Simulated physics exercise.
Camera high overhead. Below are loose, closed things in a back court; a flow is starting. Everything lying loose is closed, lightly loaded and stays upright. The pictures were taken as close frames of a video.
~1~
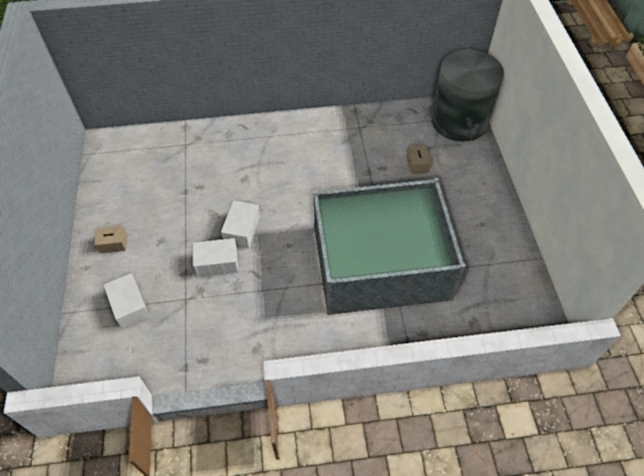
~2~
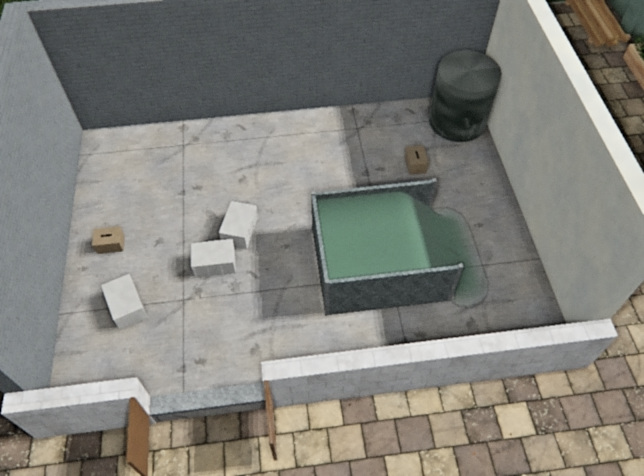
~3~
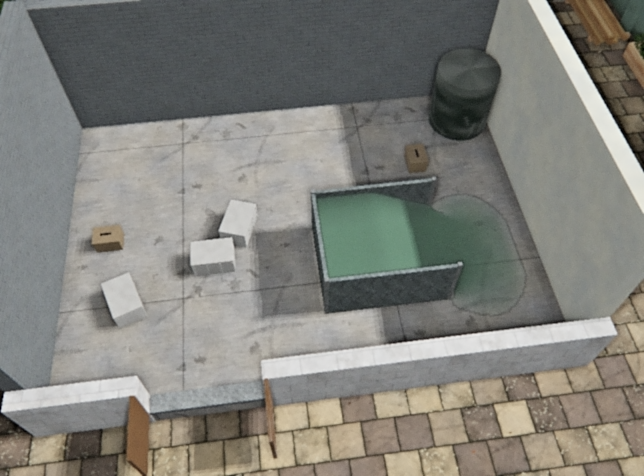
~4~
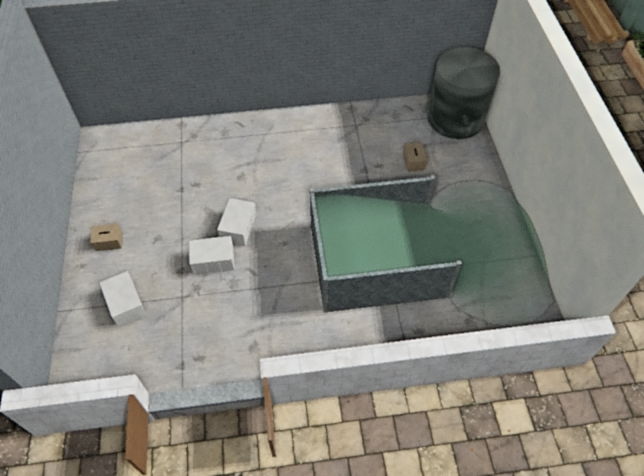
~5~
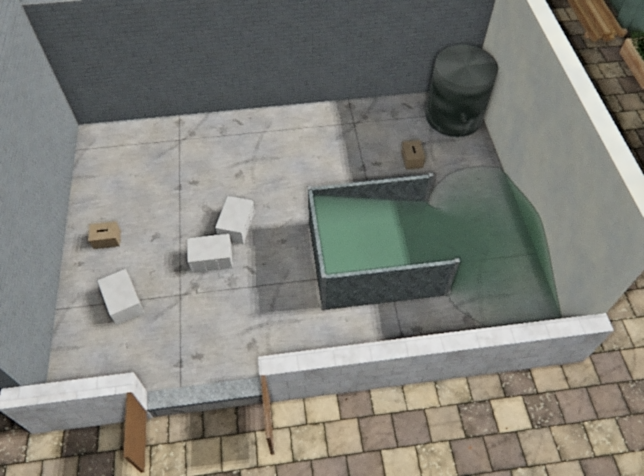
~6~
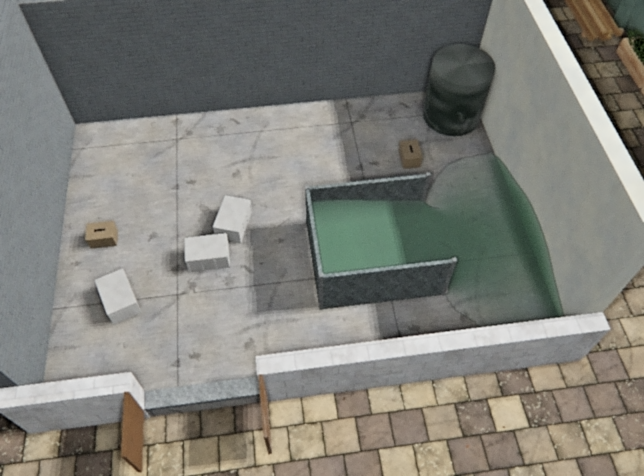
Green water poured out of the open right side of a raised tank in a walled yard, spread across the paving and washed up against the right wall, while the scattered boxes stayed put.
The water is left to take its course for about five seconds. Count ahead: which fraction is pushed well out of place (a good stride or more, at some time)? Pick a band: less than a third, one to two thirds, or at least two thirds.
The fraction is one to two thirds of them.
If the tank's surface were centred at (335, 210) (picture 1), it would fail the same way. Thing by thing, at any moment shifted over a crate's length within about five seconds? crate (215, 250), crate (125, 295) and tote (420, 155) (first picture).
First never went far, then displaced far, then displaced far.
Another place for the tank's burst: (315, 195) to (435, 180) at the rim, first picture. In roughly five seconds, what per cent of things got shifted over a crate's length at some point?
My figure is about 60 %.
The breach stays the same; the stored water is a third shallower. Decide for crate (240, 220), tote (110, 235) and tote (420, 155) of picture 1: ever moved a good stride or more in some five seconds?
Fell short, fell short, went the distance.
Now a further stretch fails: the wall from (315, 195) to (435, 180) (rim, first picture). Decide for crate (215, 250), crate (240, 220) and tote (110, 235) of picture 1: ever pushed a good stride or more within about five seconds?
Well, in order they come out as under that mark, under that mark and beyond that mark.
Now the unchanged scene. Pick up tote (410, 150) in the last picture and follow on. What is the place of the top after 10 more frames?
My guess is roughly (390, 164).
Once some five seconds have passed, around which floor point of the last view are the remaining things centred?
(158, 243).
A moment on, 0 of 5 are well off their spots; 0 afloat.
Next, 0 of 5 are well off their spots; 0 afloat.
Later, 1 of 5 are well off their spots; 0 afloat.
In the end, 3 of 5 are well off their spots, and 3 have been at some point; 3 afloat.
